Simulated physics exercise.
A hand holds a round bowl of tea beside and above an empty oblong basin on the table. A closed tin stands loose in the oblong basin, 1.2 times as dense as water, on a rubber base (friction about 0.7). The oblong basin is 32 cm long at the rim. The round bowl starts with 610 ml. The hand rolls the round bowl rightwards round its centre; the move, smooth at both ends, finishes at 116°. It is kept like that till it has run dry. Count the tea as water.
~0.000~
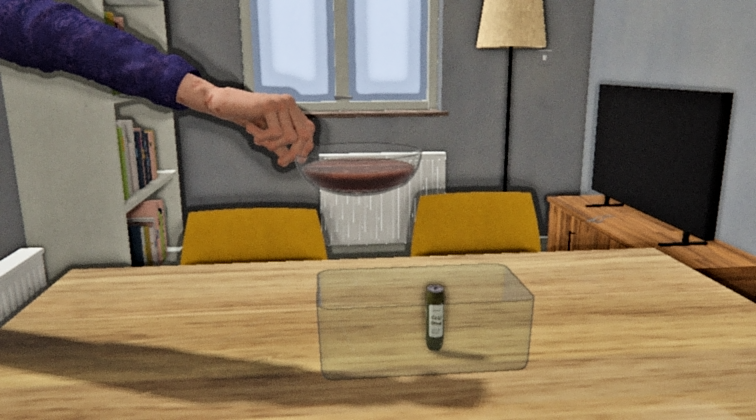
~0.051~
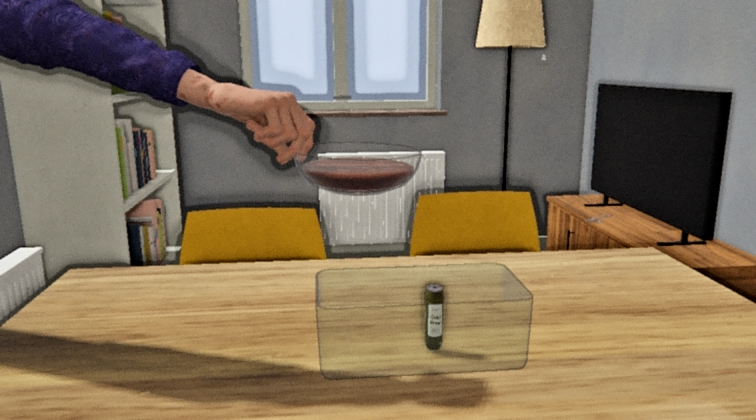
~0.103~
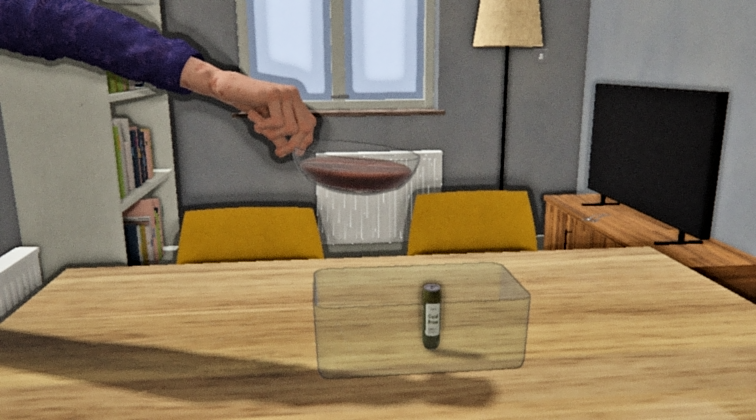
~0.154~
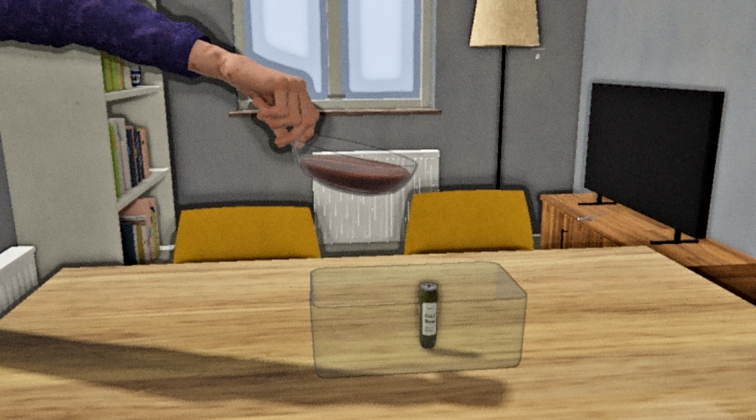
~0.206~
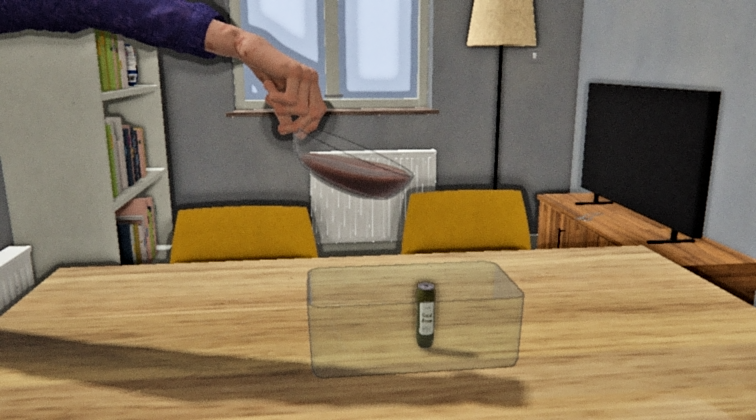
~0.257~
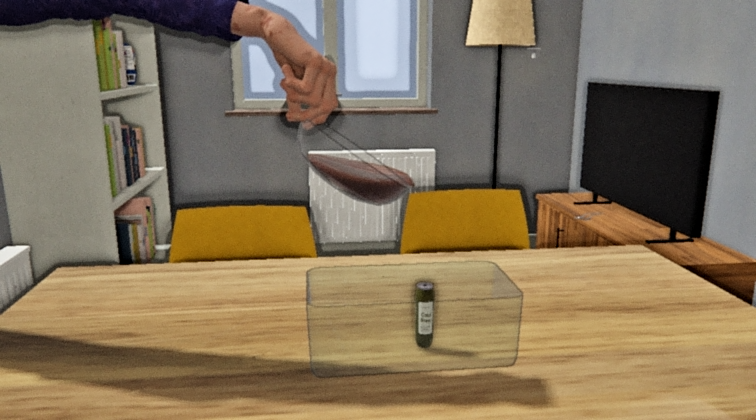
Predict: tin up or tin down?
The tin stays up.
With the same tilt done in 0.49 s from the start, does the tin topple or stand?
The tin keeps standing.
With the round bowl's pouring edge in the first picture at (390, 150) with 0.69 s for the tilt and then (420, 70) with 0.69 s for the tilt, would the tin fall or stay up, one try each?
First it goes over; then it goes over.
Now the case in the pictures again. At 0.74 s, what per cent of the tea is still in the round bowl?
Some 0 per cent.
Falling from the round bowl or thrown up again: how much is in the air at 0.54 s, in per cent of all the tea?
About 34 per cent.
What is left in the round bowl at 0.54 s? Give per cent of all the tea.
Near 1 in a hundred.
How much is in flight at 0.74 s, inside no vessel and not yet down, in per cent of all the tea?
Near 14 in a hundred.
Then, 0.54 s in, the tilt is 102° and 1 per cent is still to pour; the tin stands where it began.
Then, 0.74 s in, the tilt is 116° and 0 per cent is still to pour; the tin stands where it began.
Then, 0.96 s in, the tilt is 116° and 0 per cent is still to pour; the tin stands where it began.
Then, 1.19 s in, the tilt is 116° and 0 per cent is still to pour; the tin stands where it began.
Finally, the tin stands where it began.
